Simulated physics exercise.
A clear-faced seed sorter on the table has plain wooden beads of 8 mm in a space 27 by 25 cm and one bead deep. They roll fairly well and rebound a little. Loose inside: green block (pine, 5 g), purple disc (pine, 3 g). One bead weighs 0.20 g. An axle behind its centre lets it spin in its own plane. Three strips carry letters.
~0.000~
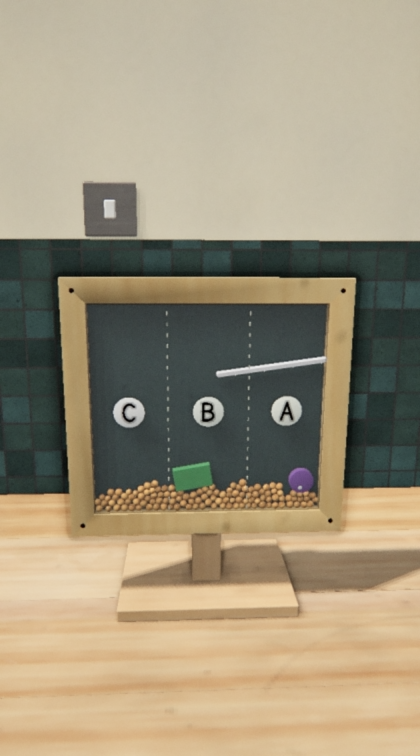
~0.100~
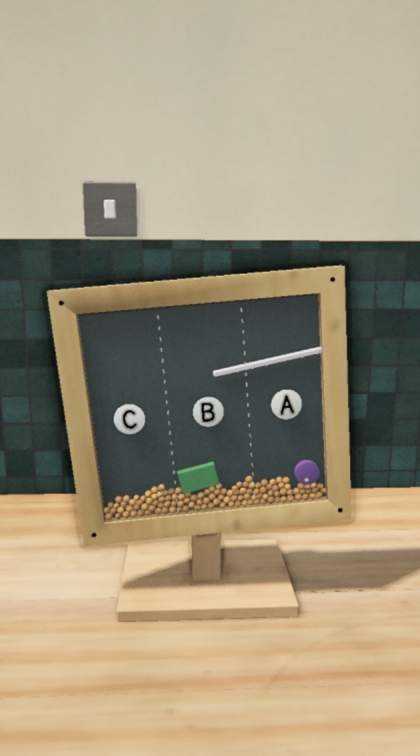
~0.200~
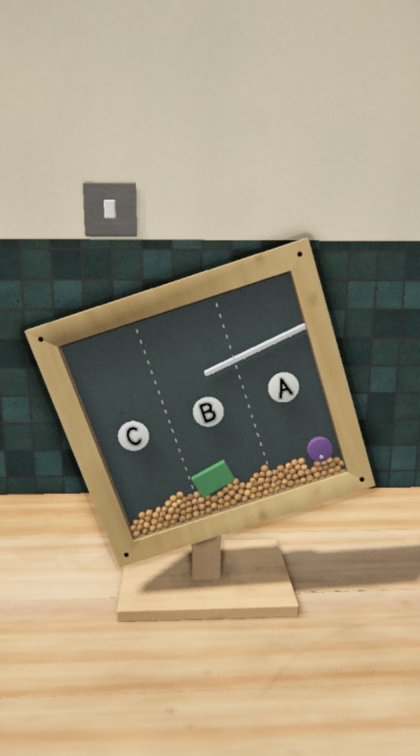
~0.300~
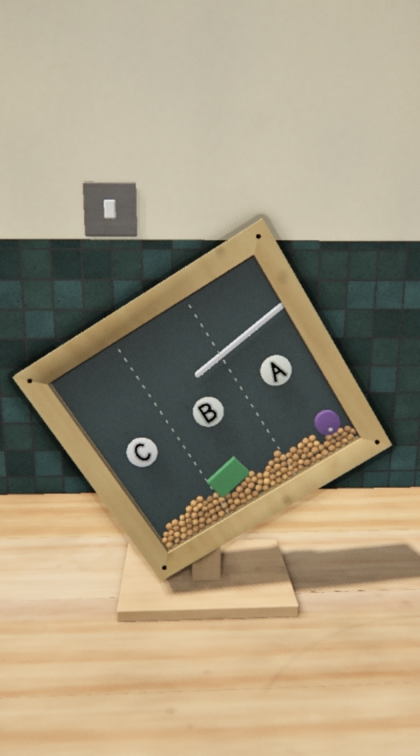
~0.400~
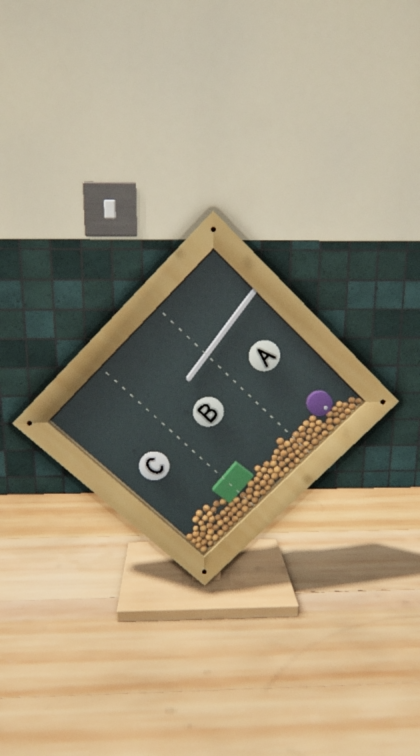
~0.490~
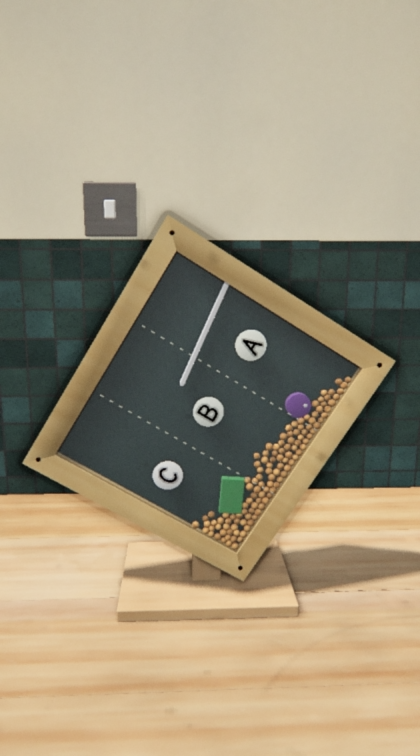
The footage shows a square, wood-framed panel of small beads, marked with letters, turning steadily anticlockwise on its stand as the beads shift along its lower side, carrying a green block and a purple disc that moves lower at the end.
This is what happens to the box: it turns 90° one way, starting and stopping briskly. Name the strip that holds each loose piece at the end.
Purple disc: C, green block: C.
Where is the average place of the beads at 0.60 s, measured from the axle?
About 8 cm right and 8 cm below.
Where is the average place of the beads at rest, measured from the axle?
Some 4 cm right and 11 cm below.
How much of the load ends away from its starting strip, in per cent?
Roughly 65 per cent.
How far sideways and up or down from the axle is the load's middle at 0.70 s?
Some 8 cm right and 8 cm below.
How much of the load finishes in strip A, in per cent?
About 0 per cent.
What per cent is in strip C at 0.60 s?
Roughly 65 per cent.
After 0.60 s, it stands 74° anticlockwise; the beads' middle is 8 cm right of and 8 cm below the centre; A 10 %, B 25 %, C 65 %; green block in C; purple disc in B.
After 0.70 s, it stands 86° anticlockwise; the beads' middle is 8 cm right of and 8 cm below the centre; A 5 %, B 15 %, C 80 %; green block in C; purple disc in C.
After 0.79 s, it stands 90° anticlockwise; the beads' middle is 7 cm right of and 8 cm below the centre; B 15 %, C 85 %; green block in C; purple disc in C.
At rest by 1.7 s, it stands 90° anticlockwise; A 0 %, B 0 %, C 100 %; green block in C; purple disc in C.
